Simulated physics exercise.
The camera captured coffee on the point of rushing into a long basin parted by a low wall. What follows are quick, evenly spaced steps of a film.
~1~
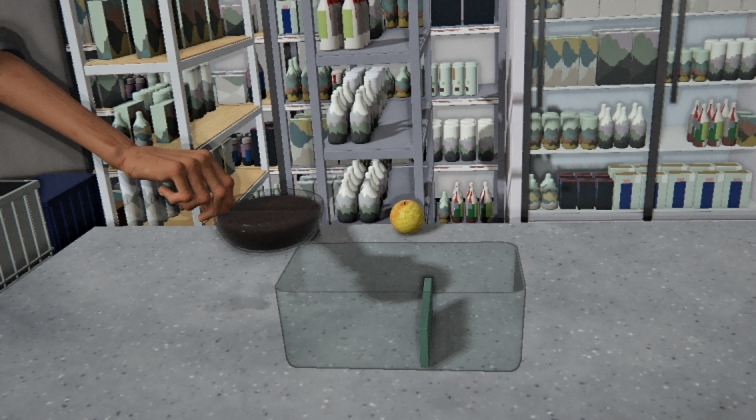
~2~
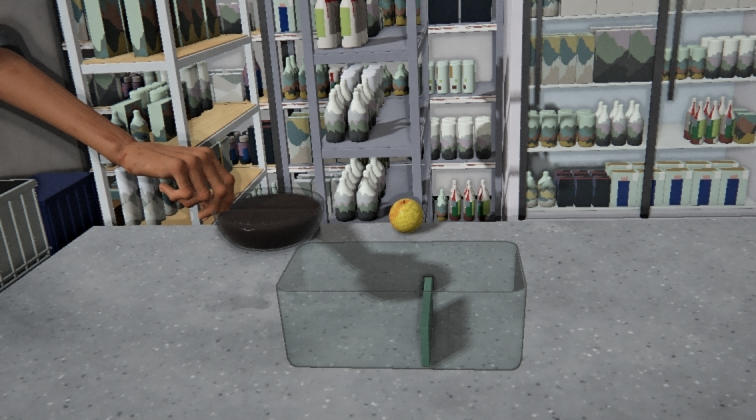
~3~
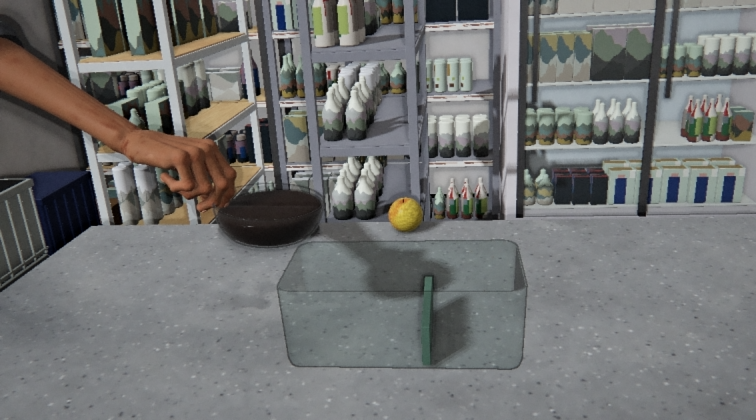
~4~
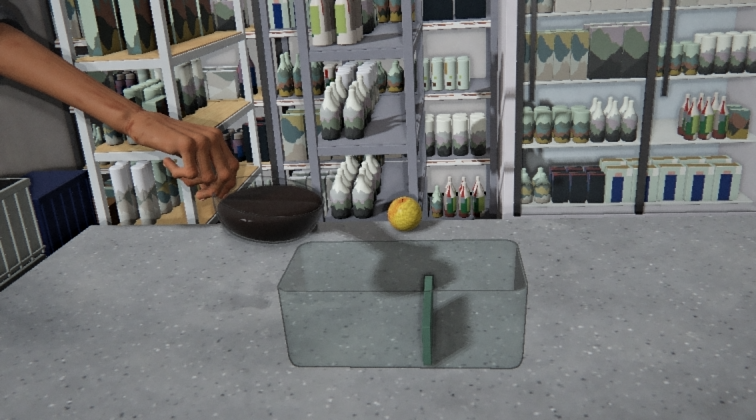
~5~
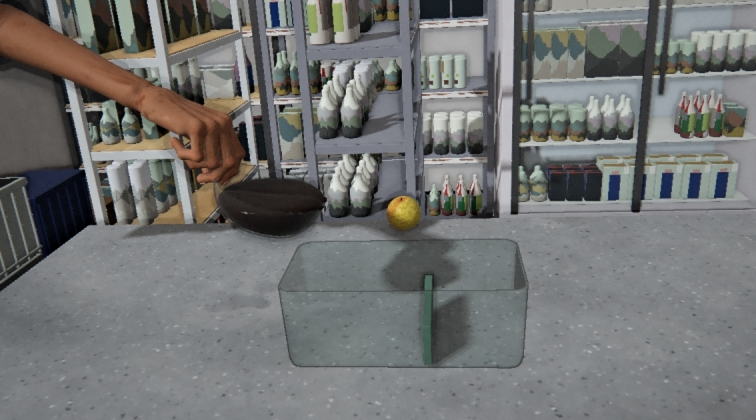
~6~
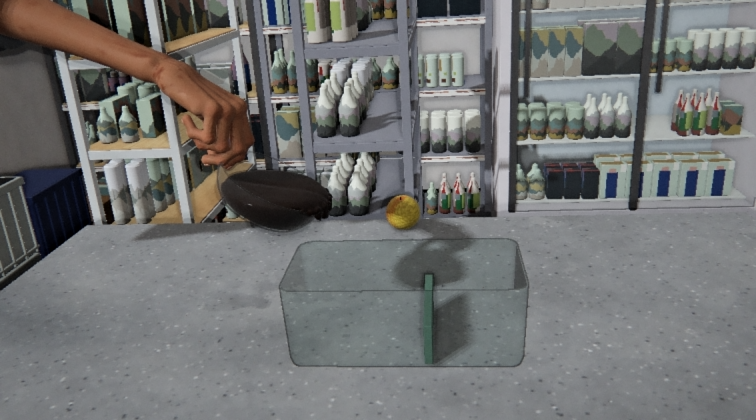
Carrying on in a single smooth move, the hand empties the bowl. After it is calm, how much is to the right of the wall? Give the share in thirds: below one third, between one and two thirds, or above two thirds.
Short answer, the right side fails to reach a third.
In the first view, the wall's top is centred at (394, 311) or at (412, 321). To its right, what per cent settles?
You'd get roughly 75 per cent the first time and roughly 45 per cent the second.
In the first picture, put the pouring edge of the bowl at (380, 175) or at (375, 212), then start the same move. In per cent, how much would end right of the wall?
About 85 % the first time, about 80 % the second.
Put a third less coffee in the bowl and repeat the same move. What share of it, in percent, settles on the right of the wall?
0 per cent.
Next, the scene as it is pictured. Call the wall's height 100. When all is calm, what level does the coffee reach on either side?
Left part: 30 per cent, right part: 0 per cent.
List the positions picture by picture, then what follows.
Tilt 0°; pouring edge (322, 206); surface from (221, 210) to (321, 210); the long basin's rim runs from (288, 267) to (521, 267); the wall's top is at (426, 302), in the first frame.
Tilt 1°; pouring edge (322, 206); surface from (221, 209) to (322, 209), in the second frame.
Tilt 5°; pouring edge (323, 206); surface from (222, 206) to (321, 205), in the third frame.
Tilt 12°; pouring edge (323, 206); surface from (221, 199) to (323, 202), in the fourth frame.
Tilt 20°; pouring edge (323, 206); surface from (222, 190) to (321, 199); 3 per cent is over the edge, in the fifth frame.
Tilt 30°; pouring edge (323, 206); surface from (224, 180) to (314, 194); 8 per cent is over the edge, in the sixth frame.
A moment on, the bowl is tipped on its side and 16 per cent is still to pour, 25 is left of the wall and 0 right of it.
Next, the bowl is tipped on its side and 0 per cent is still to pour, 93 is left of the wall and 3 right of it.
Then the bowl is tipped on its side and 0 per cent is still to pour, 89 is left of the wall and 3 right of it.
Later the bowl is tipped on its side and 0 per cent is still to pour, 91 is left of the wall and 4 right of it.
In the end 91 per cent lies left of the wall, 4 right of it and 6 outside.
